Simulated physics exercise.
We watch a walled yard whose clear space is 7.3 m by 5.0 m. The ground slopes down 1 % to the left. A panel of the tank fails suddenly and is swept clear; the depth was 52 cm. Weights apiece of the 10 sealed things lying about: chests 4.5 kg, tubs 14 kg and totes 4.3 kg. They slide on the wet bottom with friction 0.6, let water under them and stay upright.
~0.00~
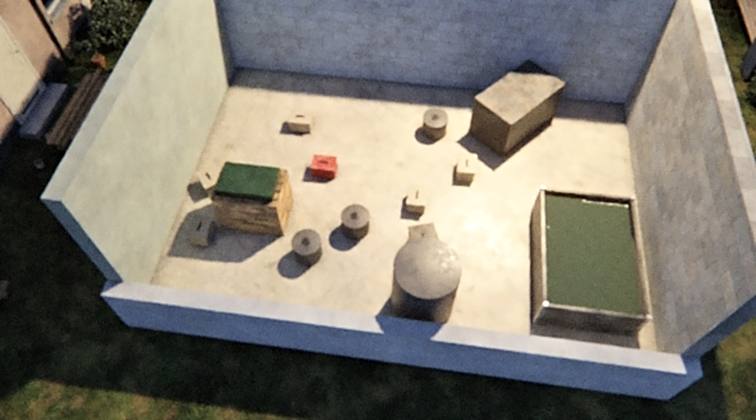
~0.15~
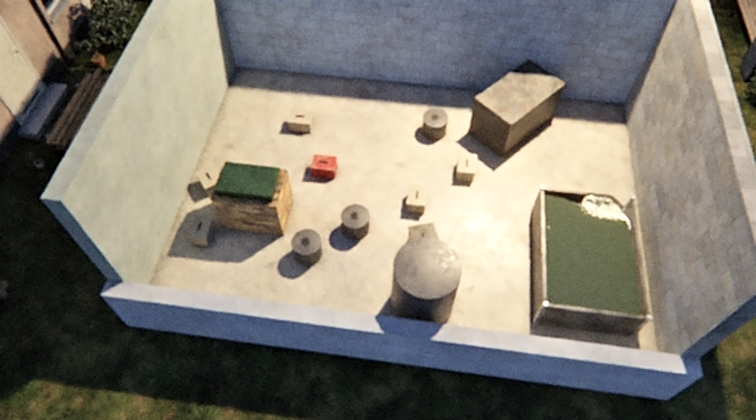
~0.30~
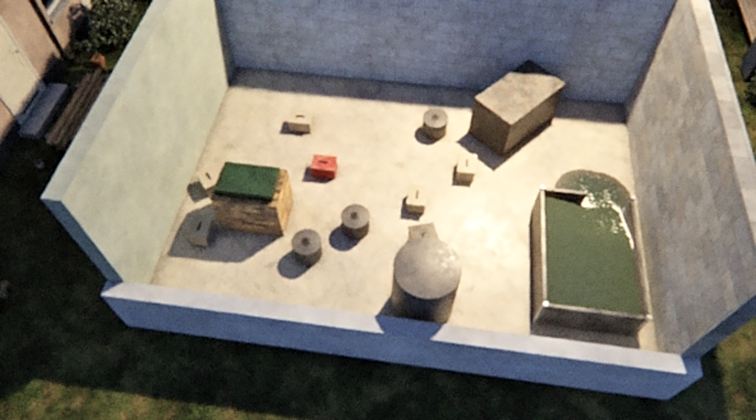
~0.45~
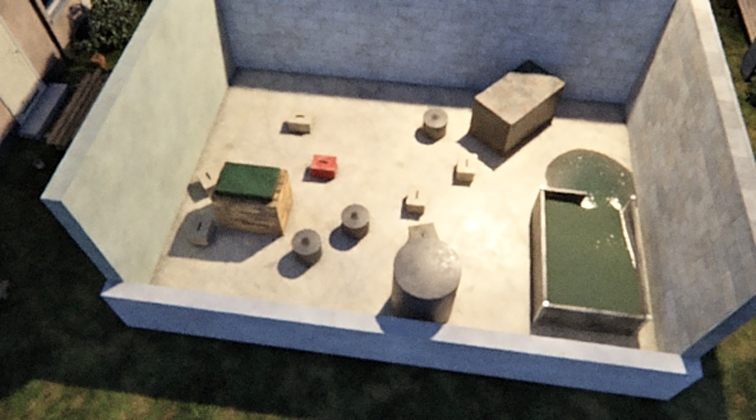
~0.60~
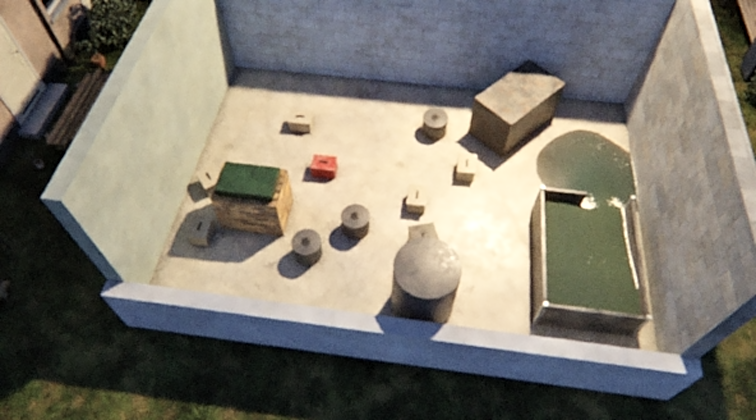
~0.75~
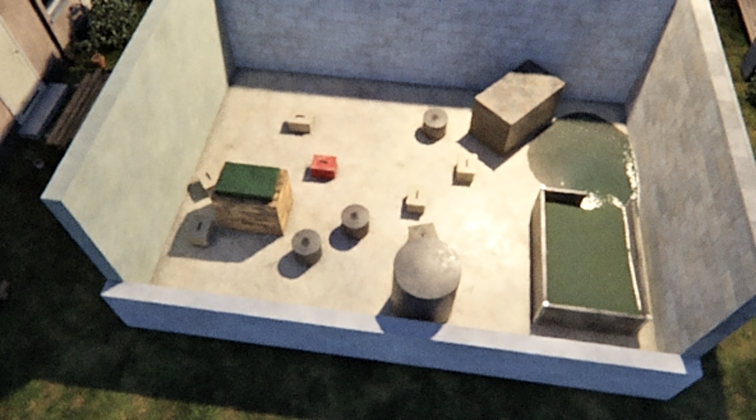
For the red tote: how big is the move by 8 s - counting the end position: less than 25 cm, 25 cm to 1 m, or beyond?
The red tote stays put.
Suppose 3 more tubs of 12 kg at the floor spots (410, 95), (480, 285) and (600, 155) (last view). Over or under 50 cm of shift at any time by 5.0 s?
In that order: Short of it, short of it, more.
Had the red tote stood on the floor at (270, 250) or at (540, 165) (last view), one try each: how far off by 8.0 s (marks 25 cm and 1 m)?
In that order: It barely shifts; it ends far away.
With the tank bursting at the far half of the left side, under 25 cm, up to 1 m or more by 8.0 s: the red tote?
Then the red tote ends far away.
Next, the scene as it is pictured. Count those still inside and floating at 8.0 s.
At that moment 0.
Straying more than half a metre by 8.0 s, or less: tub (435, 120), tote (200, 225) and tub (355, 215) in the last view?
In that order: Less, short of it, under.
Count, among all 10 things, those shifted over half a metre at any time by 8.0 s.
3 of them.
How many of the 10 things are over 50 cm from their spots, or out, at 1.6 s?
By then 0.
After 1.6 s the red tote is near (324, 162), 0.0 m from its start, aground; 0 afloat.
After 3.6 s the red tote is near (324, 162), 0.0 m from its start, aground; 0 afloat.
After 5.6 s the red tote is near (324, 162), 0.0 m from its start, aground; 0 afloat.
After 8.0 s the red tote is near (324, 162), 0.0 m from its start, aground; 0 afloat.
